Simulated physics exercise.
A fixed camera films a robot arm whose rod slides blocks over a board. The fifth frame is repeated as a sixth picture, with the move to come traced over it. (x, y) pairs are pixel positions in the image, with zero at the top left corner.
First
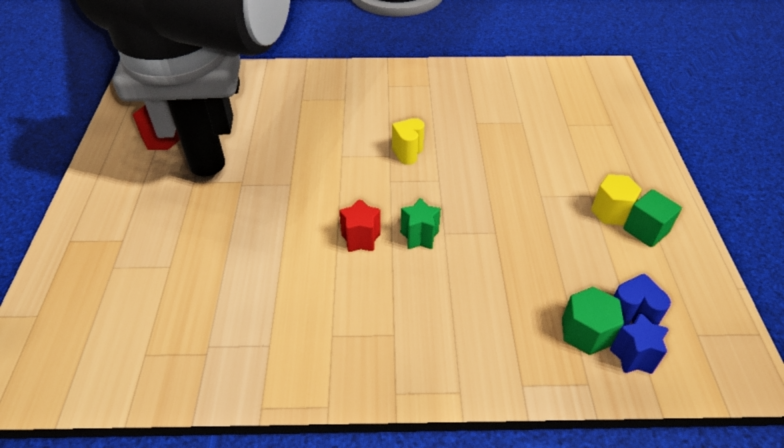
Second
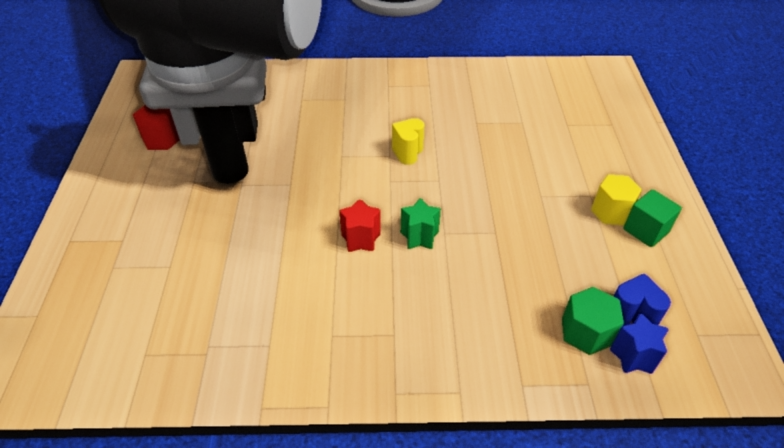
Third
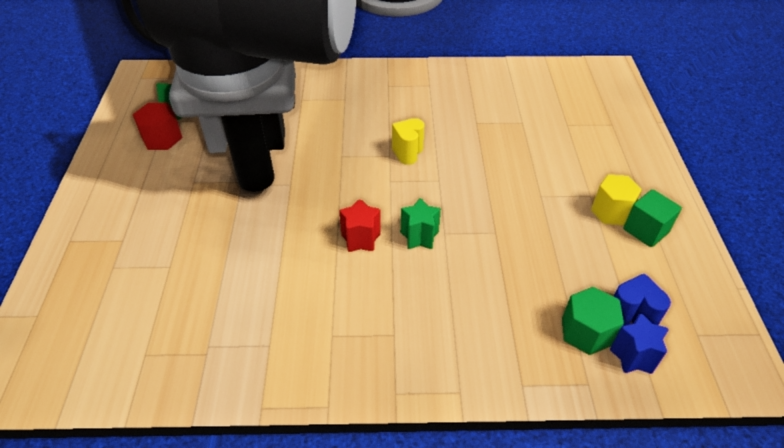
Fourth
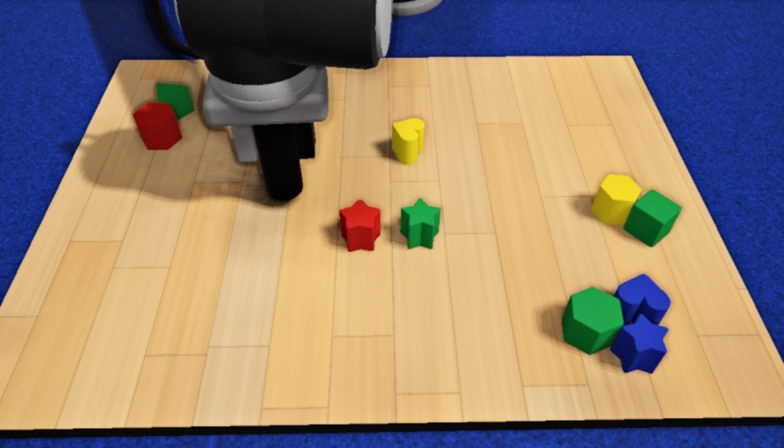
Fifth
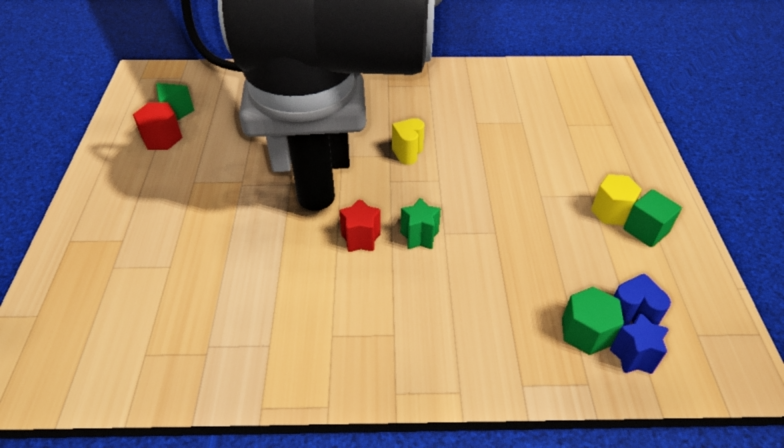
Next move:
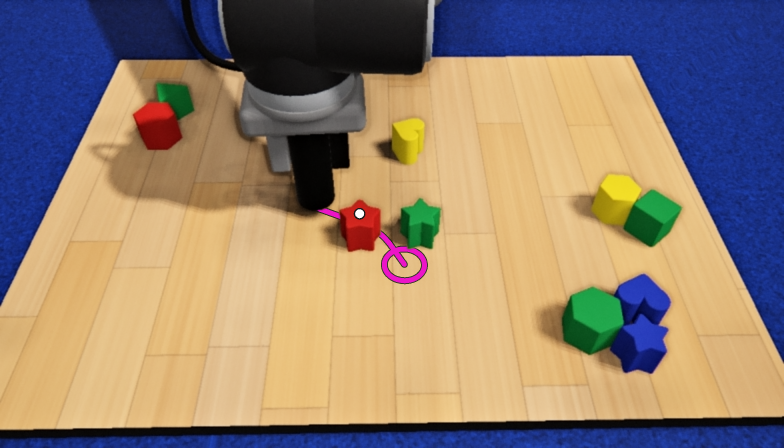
Black robot arm moving its rod rightward and slightly nearer across a wooden board, while the scattered colored blocks stay still.
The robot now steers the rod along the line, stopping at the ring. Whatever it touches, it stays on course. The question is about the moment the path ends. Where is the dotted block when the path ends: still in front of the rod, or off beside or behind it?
Once the path is finished, the dotted block still sits ahead of the rod.
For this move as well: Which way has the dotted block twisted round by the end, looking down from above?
Looking down, it rotates clockwise.
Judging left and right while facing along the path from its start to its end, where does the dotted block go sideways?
It heads right.
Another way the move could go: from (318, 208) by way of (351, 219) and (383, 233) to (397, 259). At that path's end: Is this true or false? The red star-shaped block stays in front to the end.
This is true.
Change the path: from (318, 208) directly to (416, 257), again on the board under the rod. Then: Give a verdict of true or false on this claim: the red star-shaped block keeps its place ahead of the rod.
This is true.
Path on the board, from (318, 208) over (352, 221) and (384, 237) to (404, 265); the dot is on the red star-shaped block.
The first path, step by step. One third of the way, rod (352, 210); red star-shaped block (367, 219).
Two thirds of the way, rod (384, 227); red star-shaped block (391, 240), turned 25° clockwise.
At the end, rod (405, 254); red star-shaped block (411, 270), turned 30° clockwise; green star-shaped block (427, 215), turned 20° anticlockwise.
